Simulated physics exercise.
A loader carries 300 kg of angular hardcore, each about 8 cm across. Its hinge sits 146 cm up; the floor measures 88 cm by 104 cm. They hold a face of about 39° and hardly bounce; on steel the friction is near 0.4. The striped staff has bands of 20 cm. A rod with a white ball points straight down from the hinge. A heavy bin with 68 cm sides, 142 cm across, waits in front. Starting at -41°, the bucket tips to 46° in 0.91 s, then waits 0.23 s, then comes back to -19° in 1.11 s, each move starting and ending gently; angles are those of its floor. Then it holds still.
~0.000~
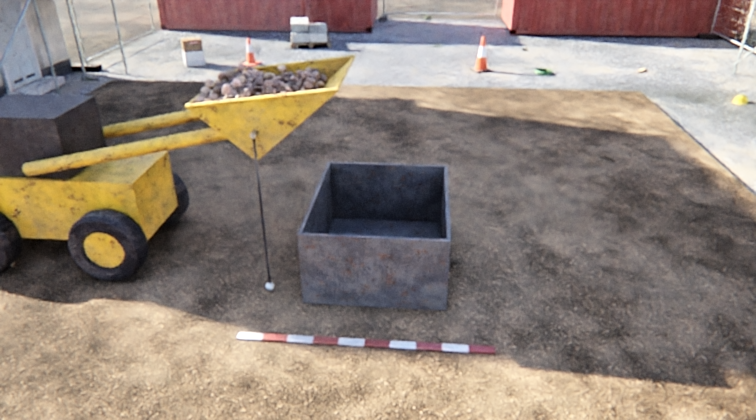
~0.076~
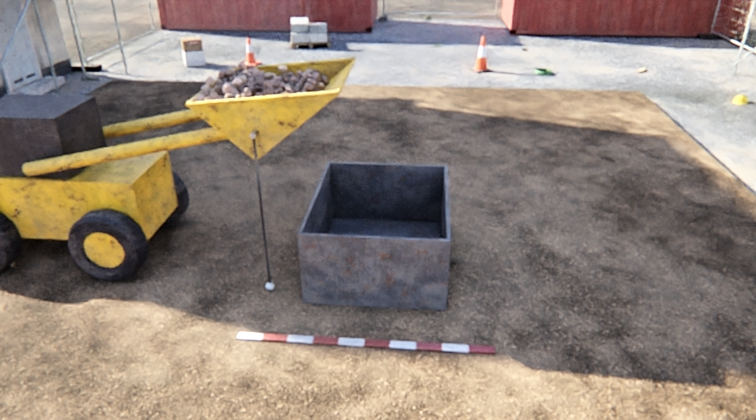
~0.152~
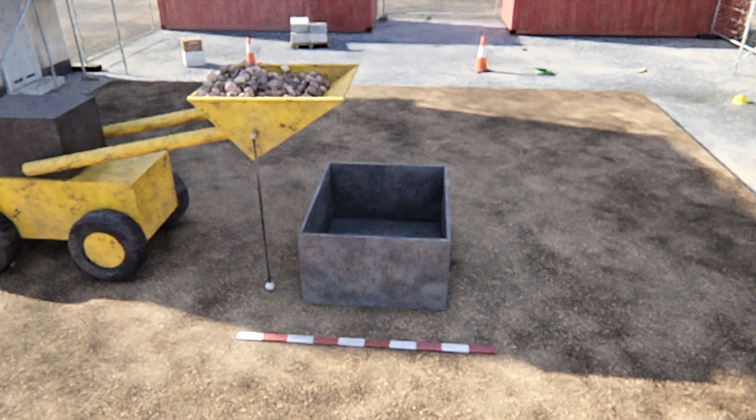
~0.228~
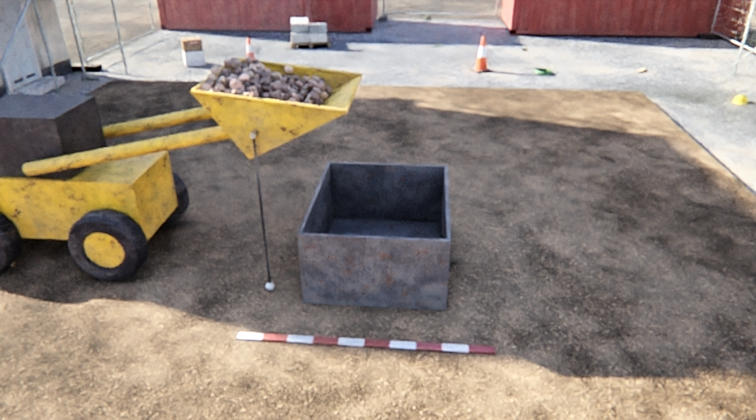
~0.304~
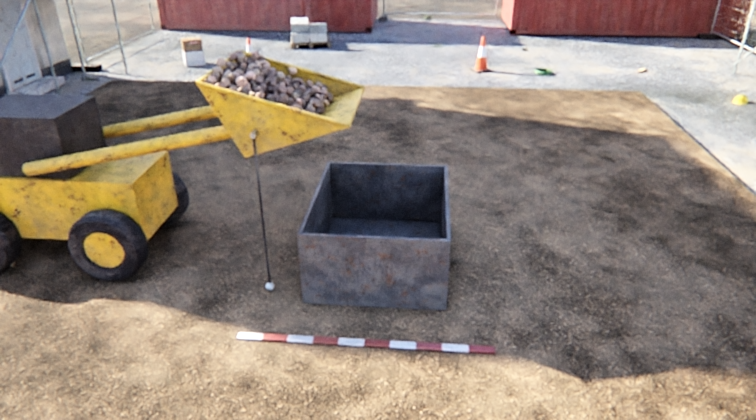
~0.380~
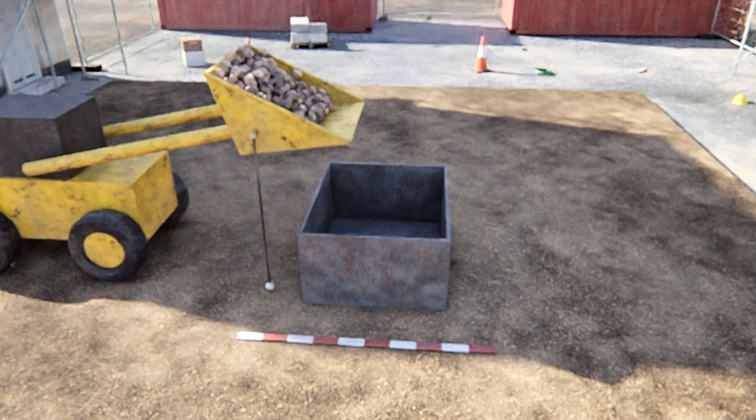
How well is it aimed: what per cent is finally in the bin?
Some 100 per cent of it.
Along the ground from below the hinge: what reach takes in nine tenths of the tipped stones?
Roughly 140 cm ahead of it.
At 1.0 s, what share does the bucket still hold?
Roughly 65 per cent is still inside.
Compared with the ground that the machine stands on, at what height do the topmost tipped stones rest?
About 30 cm above it.
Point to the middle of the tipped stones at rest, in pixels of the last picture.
Near (397, 250).
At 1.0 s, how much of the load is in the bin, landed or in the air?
About 35 per cent by then.
After 0.7 s the floor is at 32°; 100 % in the bucket; the foremost stones are at (327, 154).
After 1.0 s the floor is at 46°; 67 % in the bucket, 33 % in the bin; the foremost stones are at (362, 224).
After 2.7 s the floor is at -19°; 0 % in the bucket, 100 % in the bin; the foremost stones are at (439, 263).
After 5.3 s the floor is at -19°; 0 % in the bucket, 100 % in the bin; the foremost stones are at (439, 263).
